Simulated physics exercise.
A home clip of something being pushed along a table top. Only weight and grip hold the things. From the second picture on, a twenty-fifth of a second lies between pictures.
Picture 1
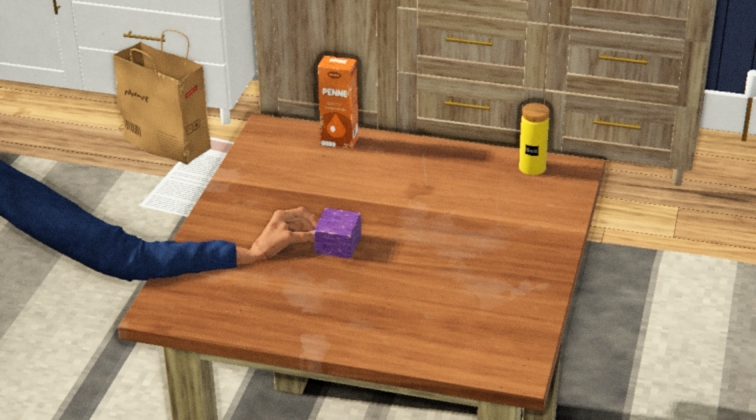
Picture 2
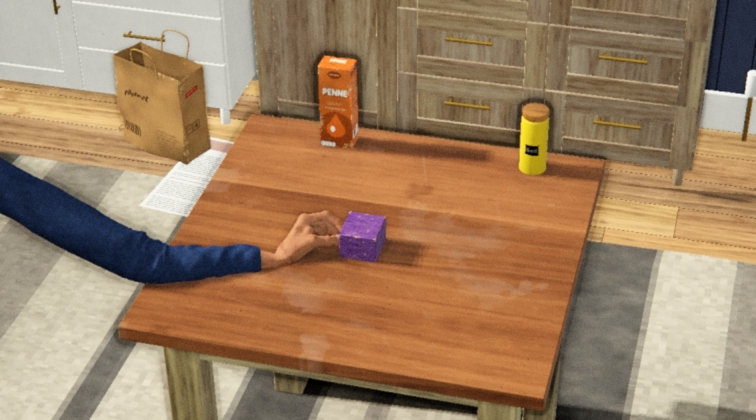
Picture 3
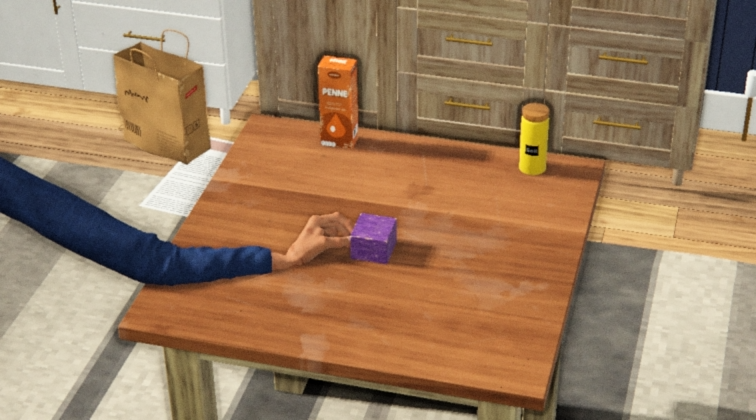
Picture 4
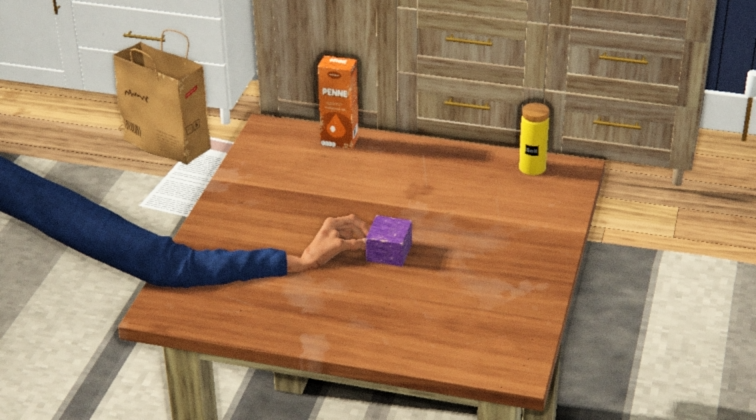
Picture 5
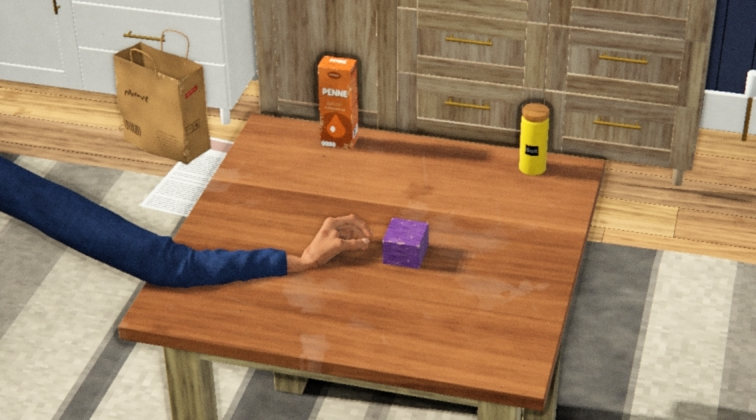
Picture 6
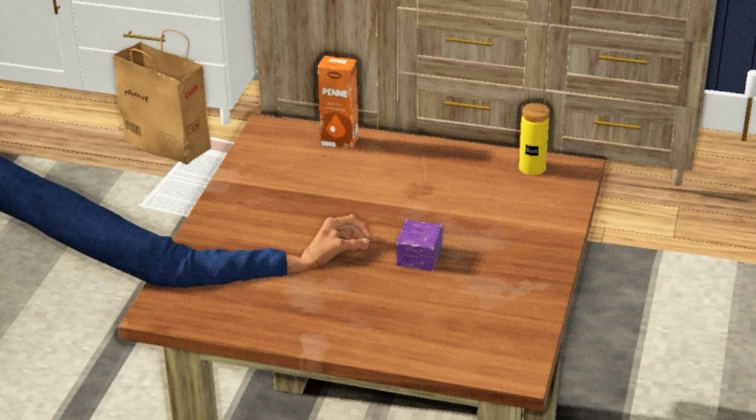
On a wooden kitchen table, with an orange penne box and a yellow container near the back edge, a hand in a blue sleeve pushes a small purple block to the right. The arm then stays still while the block slides a little farther right, leaving a gap between it and the fingers.
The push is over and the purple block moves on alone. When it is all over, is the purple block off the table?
The purple block is still on the table.
Then, 0.10 s on from there, purple block shifted about its own width near (443, 249).
Then, 0.20 s on from there, purple block shifted about its own width near (451, 250).
In the end, moved from the start, purple block. At the end, from the last picture's camera, purple block near (451, 250).
